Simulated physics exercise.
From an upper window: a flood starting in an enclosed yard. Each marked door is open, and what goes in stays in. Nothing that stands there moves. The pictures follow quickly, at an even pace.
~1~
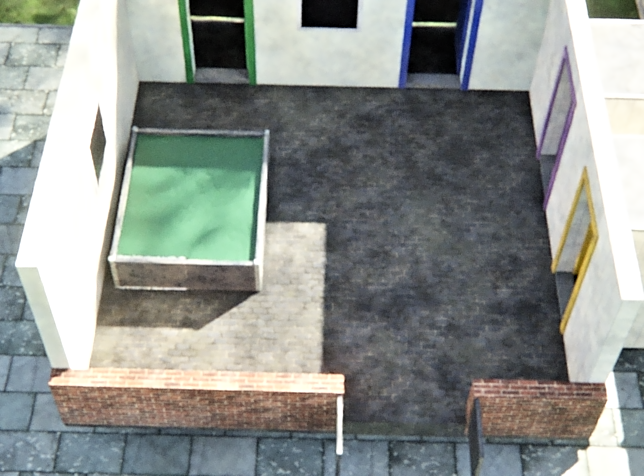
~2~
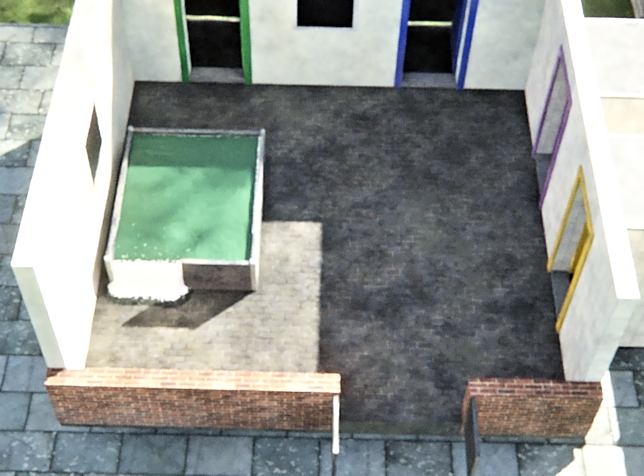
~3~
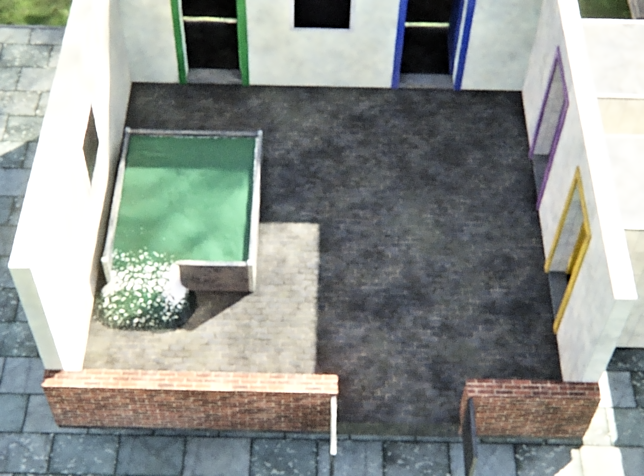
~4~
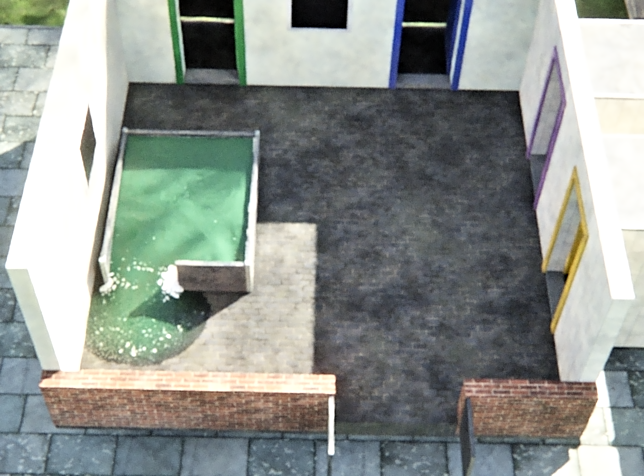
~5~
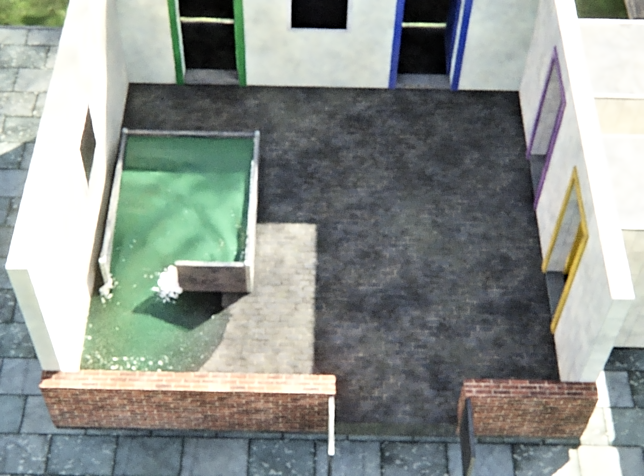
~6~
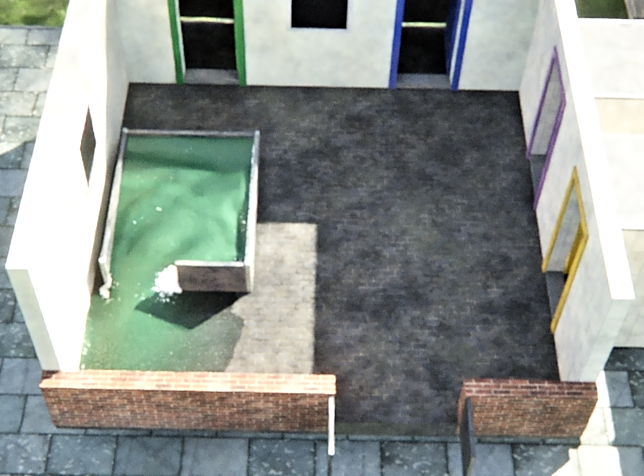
Green water fills a raised tank at the left of a walled yard, seen from a high window. White walls surround dark paving with a paler patch by the tank, green- and blue-edged doorways behind, purple and yellow openings at right, and low brick walls in front. As the view shifts slightly, water bursts from the tank's front left, foams onto the paving, and spreads forward to the brick wall and rightward.
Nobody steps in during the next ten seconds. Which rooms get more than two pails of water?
One by one: The yellow door lets in a lot; the purple door admits no more than that; the green door admits no more than that; the blue door admits no more than that.
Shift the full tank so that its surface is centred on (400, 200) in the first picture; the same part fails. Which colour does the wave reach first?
First comes the yellow one.
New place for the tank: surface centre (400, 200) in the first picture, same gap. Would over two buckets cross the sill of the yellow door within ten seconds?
One by one: The yellow door is under.
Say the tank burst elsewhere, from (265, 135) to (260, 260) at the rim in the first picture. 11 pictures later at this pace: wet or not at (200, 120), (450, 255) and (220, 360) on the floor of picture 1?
In turn: Clear, wet, not flooded.
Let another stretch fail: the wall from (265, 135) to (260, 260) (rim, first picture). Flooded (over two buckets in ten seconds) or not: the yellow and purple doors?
In short: The yellow one is over; the purple one passes that mark.
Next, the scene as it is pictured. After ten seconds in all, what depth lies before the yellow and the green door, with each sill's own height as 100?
In turn 130 and 40 per cent.
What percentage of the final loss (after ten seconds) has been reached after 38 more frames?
Near 50 in a hundred.
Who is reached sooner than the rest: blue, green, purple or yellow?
First comes the yellow one.
A moment on, water covers 10 % of the floor; the yellow door not reached, the purple door not reached, the green door not reached, the blue door not reached.
Next, water covers 15 % of the floor; the yellow door not reached, the purple door not reached, the green door not reached, the blue door not reached.
Then, water covers 45 % of the floor; the yellow door not reached, the purple door not reached, the green door not reached, the blue door not reached.
Later, water covers 70 % of the floor; the yellow door over two buckets in, the purple door wet at the sill, nothing in, the green door wet at the sill, nothing in, the blue door not reached.
In the end, water covers 90 % of the floor; the yellow door far over two buckets in, the purple door wet at the sill, nothing in, the green door wet at the sill, nothing in, the blue door wet at the sill, nothing in.
